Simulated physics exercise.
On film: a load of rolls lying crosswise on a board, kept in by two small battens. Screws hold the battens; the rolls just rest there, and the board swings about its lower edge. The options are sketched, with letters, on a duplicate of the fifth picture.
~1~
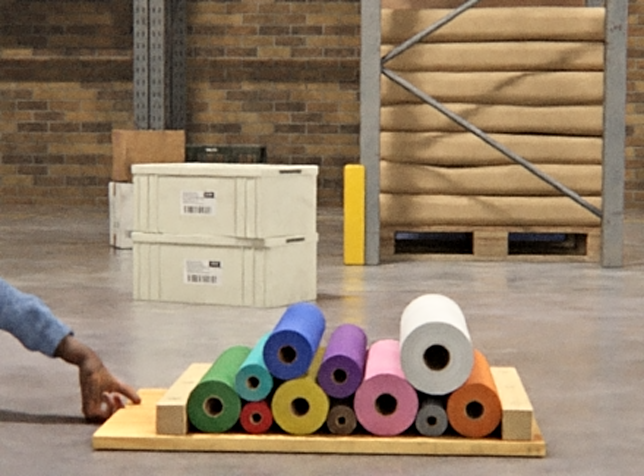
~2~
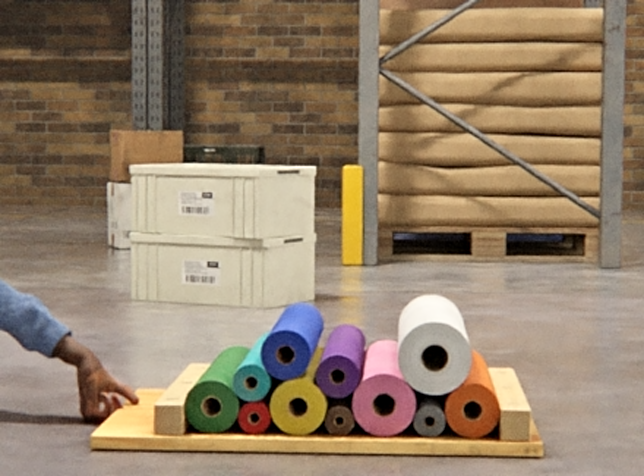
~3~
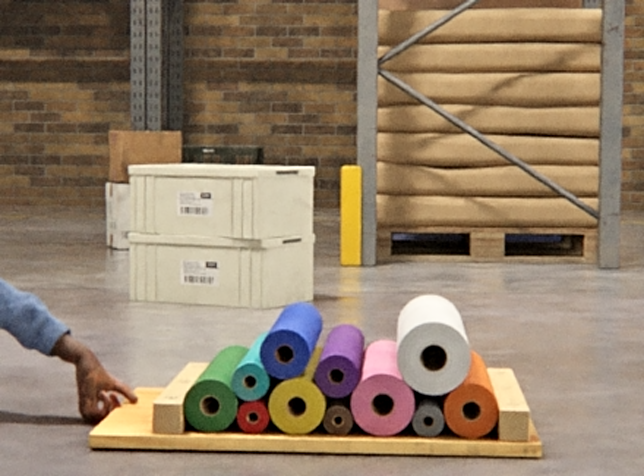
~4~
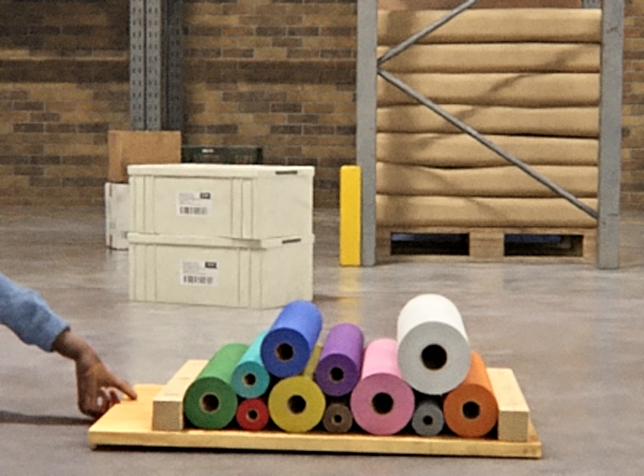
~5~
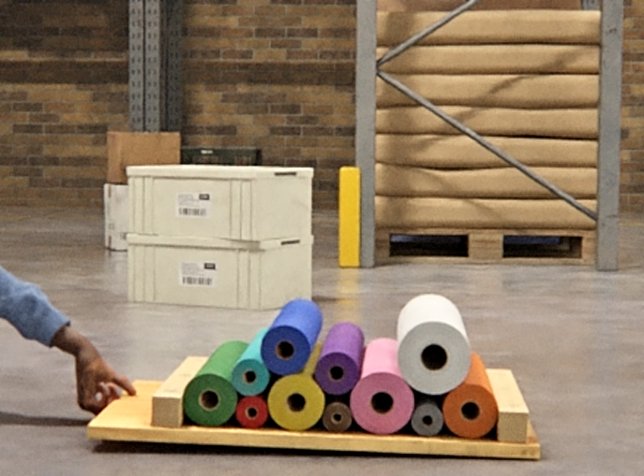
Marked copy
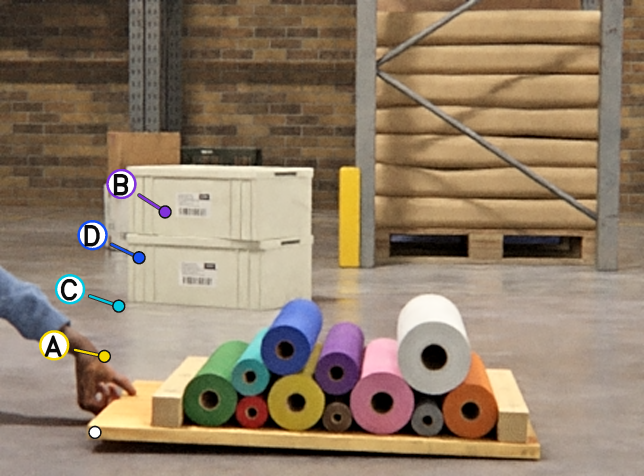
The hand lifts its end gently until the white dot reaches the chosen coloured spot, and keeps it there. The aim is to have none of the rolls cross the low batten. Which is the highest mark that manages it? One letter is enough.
Mark B is as high as it can go.
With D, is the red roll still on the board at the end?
Yes, with D.
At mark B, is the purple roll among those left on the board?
Yes.
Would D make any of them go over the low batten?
No, at D.
On the marked copy, A at (105, 357); B at (165, 212); C at (119, 306); D at (139, 258); the white dot at (95, 432).
Following B. Soon after the start, board at 18°.
Later, board at 32°.
In the end, board at 32°, none over the low batten.
As for the rest, A none over the low batten; C none over the low batten; D none over the low batten.
